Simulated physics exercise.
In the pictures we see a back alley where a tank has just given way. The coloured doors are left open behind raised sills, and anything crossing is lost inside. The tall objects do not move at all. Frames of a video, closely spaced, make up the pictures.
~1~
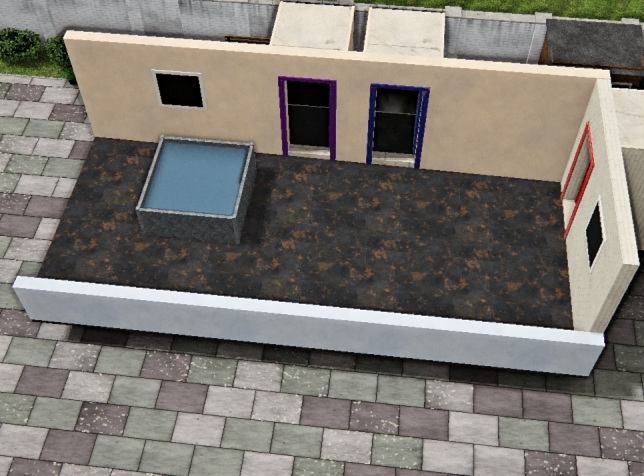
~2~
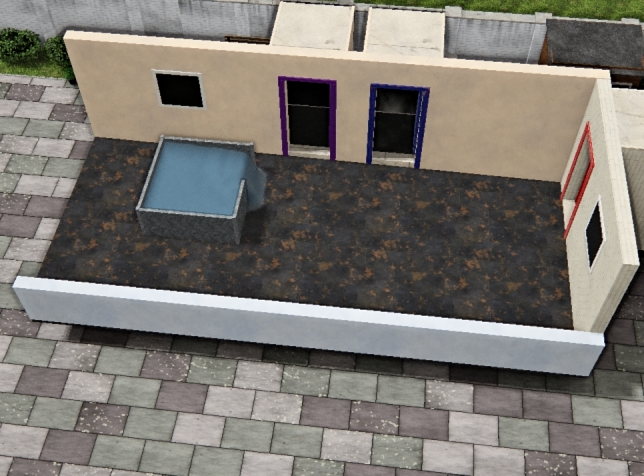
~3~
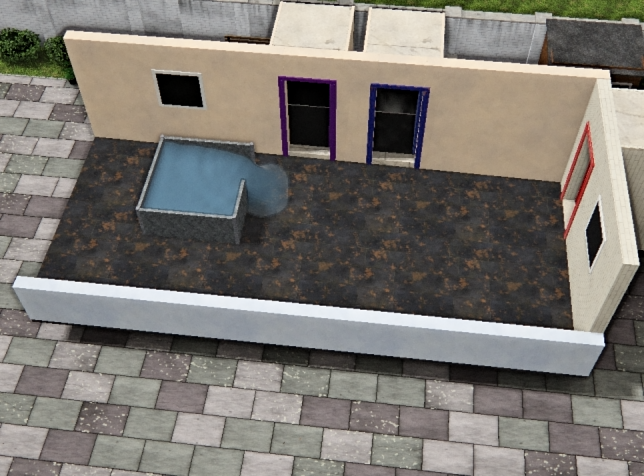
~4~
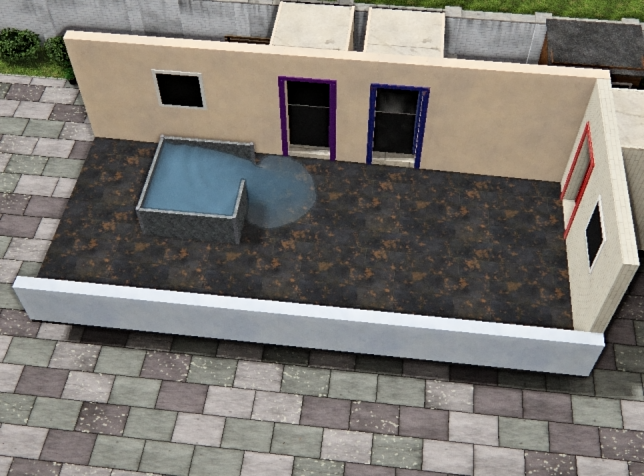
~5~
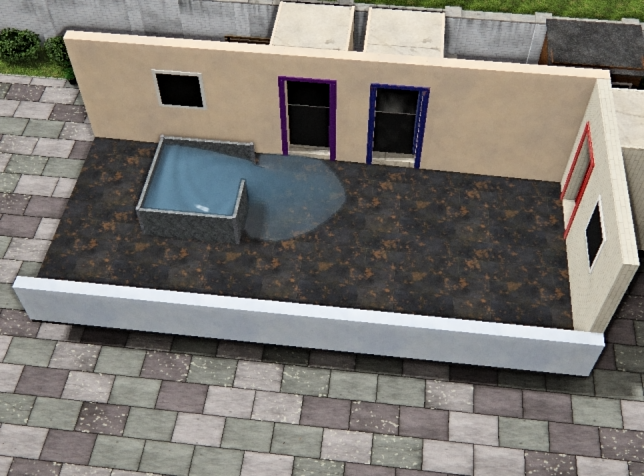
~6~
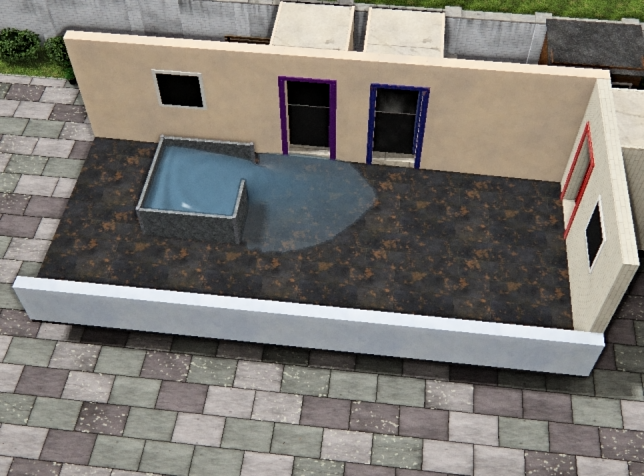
Water pouring from a gap in the right side of a square tank, spreading rightward across the dark floor of a walled yard.
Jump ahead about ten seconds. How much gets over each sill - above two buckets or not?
At the end, the red door will be overrun; the purple door will be overrun; the blue door will keep it to two buckets.
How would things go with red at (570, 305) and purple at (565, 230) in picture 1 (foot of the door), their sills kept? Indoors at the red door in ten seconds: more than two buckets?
Lab note: Red door exceeds it.
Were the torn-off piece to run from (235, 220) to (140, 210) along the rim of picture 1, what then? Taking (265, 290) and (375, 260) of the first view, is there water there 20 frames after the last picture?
In order - first: Drenched, second: Drenched.
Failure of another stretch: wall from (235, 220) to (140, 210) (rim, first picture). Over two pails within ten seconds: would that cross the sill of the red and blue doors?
Then the red one overshoots, and the blue one comes in low.
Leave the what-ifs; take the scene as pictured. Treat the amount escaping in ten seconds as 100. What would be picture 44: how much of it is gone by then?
Near 75 %.
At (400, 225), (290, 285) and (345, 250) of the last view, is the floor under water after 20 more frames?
First spot submerged, second spot spared, third spot submerged.
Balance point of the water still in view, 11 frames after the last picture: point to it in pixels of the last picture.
Somewhere near (291, 201).
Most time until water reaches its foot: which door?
Going by the pictures, I'd say the red-painted one.
A moment on, water covers 30 % of the floor; the red door not reached, the purple door under two buckets in, the blue door wet at the sill, nothing in.
Next, water covers 45 % of the floor; the red door wet at the sill, nothing in, the purple door over two buckets in, the blue door wet at the sill, nothing in.
Then, water covers 55 % of the floor; the red door far over two buckets in, the purple door over two buckets in, the blue door wet at the sill, nothing in.
Later, water covers 55 % of the floor; the red door far over two buckets in, the purple door over two buckets in, the blue door wet at the sill, nothing in.
In the end, water covers 65 % of the floor; the red door far over two buckets in, the purple door over two buckets in, the blue door wet at the sill, nothing in.
